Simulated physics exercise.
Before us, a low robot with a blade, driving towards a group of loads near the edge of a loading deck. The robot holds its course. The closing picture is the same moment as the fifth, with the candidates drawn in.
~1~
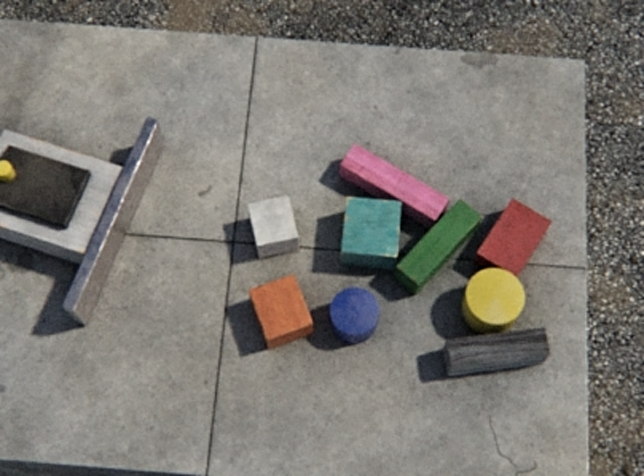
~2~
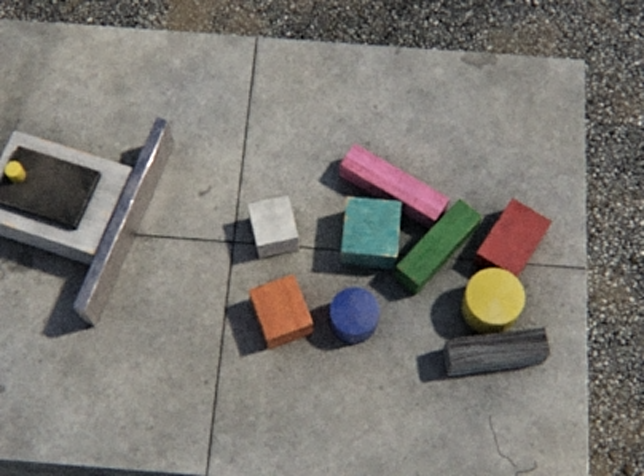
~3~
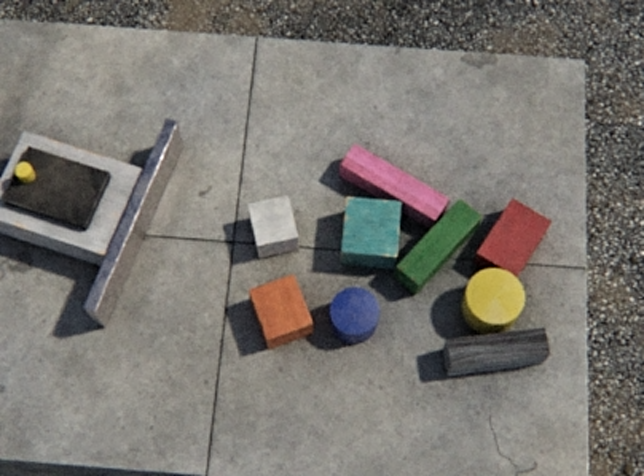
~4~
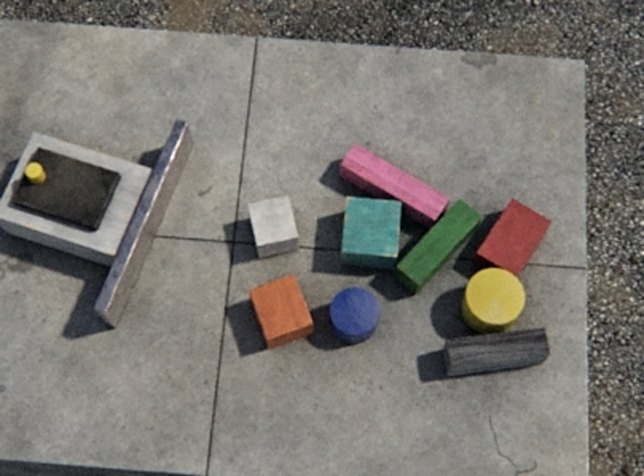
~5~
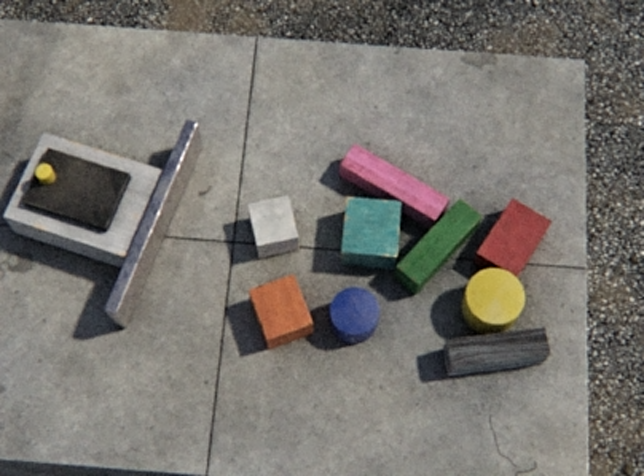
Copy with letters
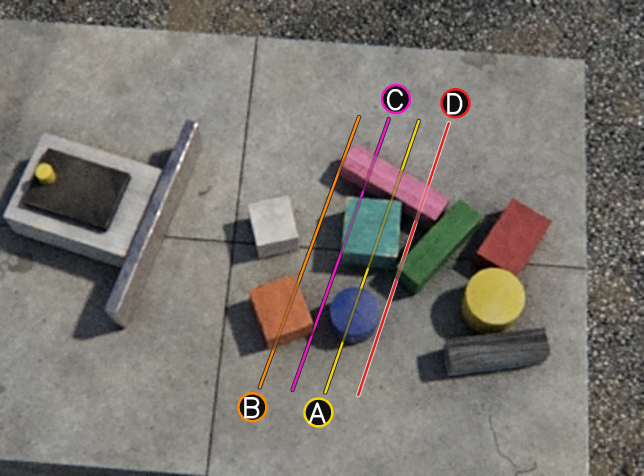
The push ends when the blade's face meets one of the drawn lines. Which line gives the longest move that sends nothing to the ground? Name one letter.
It can go as far as D.
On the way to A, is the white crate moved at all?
Yes.
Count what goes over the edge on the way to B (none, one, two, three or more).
In all, none.
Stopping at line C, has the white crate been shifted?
Yes.
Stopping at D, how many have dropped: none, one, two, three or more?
In all, none.
On the marked copy, A at (374, 251); B at (312, 246); C at (343, 248); D at (406, 253).
Taking D. A third of the way, robot (173, 198); white crate (282, 231); red crate (512, 242).
Two thirds of the way, robot (263, 204); green bar (460, 257); orange crate (332, 332).
When it is over, robot (333, 209); red crate (579, 254); yellow canister (546, 323); nothing has fallen.
As for the rest, A is safe but short; B is safe but short; C is safe but short.
